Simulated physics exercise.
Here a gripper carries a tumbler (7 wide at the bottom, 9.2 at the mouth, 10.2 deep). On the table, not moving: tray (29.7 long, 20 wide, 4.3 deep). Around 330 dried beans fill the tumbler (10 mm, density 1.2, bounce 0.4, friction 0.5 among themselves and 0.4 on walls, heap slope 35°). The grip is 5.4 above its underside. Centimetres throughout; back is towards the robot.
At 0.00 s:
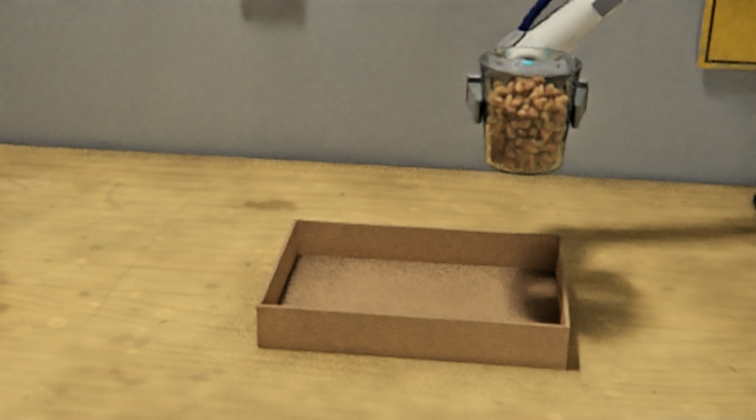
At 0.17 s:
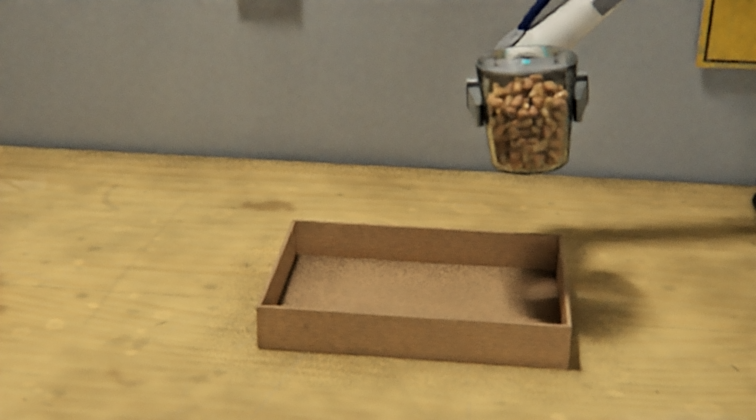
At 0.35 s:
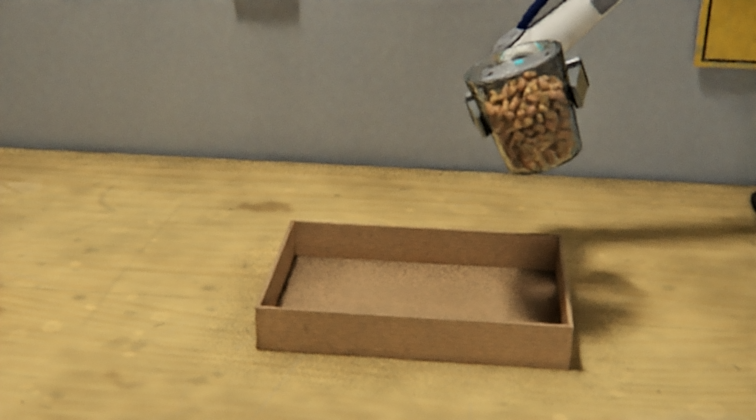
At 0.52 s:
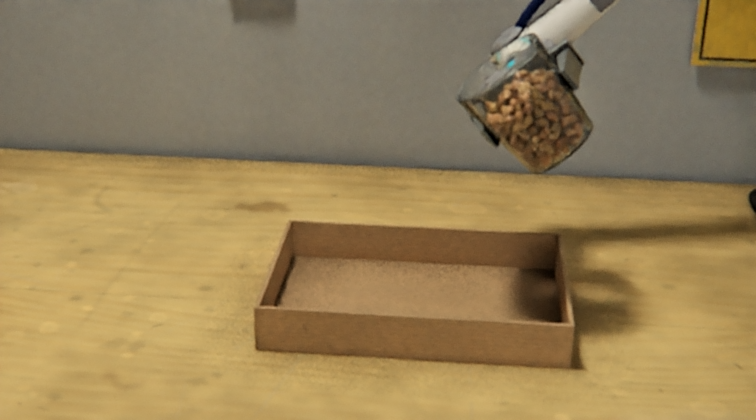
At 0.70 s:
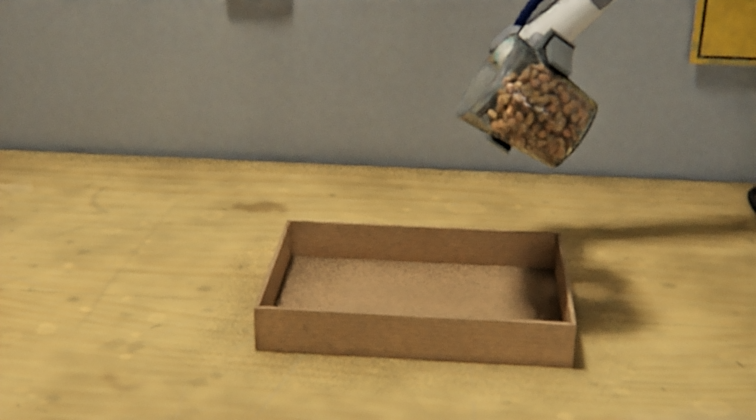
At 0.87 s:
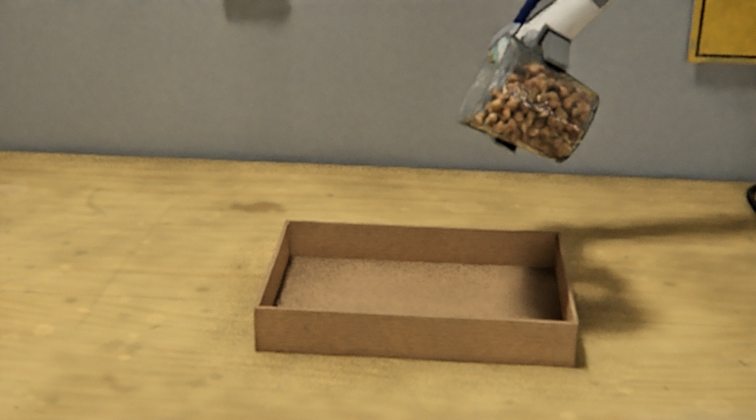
On a wooden table sits an empty, shallow cardboard box, while above it a robot gripper holds a clear tumbler of dried beans upright, then tilts it steeply to the left, the beans shifting toward its rim.
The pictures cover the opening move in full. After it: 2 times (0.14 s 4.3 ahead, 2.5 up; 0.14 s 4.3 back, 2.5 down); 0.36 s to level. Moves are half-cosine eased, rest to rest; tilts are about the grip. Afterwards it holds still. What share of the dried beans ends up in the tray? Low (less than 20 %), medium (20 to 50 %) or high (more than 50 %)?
A medium share, 20 to 50 %, ends in the tray.
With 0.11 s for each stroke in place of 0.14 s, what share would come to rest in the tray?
It would be near 65 per cent.
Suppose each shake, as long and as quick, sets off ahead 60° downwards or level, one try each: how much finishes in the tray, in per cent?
About 0 and 25 per cent.
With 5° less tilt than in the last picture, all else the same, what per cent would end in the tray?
In that case some 30 per cent.
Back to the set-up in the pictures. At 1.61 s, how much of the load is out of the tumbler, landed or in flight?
Near 40 per cent so far.
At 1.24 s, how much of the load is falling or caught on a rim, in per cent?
Roughly 5 per cent.
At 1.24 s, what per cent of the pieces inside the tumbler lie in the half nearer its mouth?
Roughly 45 per cent.
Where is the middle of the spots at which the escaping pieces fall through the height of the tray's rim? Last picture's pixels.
Near (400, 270).
After 1.24 s, tilted 63° forward, highest piece 25 above the table; 262 in the tumbler, 53 in the tray, 18 in flight or on a rim.
After 1.61 s, tilted 33° forward, highest piece 25 above the table; 193 in the tumbler, 139 in the tray, 1 on the table or floor.
After 1.99 s, level, highest piece 24 above the table; 193 in the tumbler, 139 in the tray, 1 on the table or floor.
After 3.04 s, level, highest piece 24 above the table; 193 in the tumbler, 139 in the tray, 1 on the table or floor.
At rest, 193 in the tumbler, 139 in the tray, 1 on the table or floor. That is 42 % in the tray.
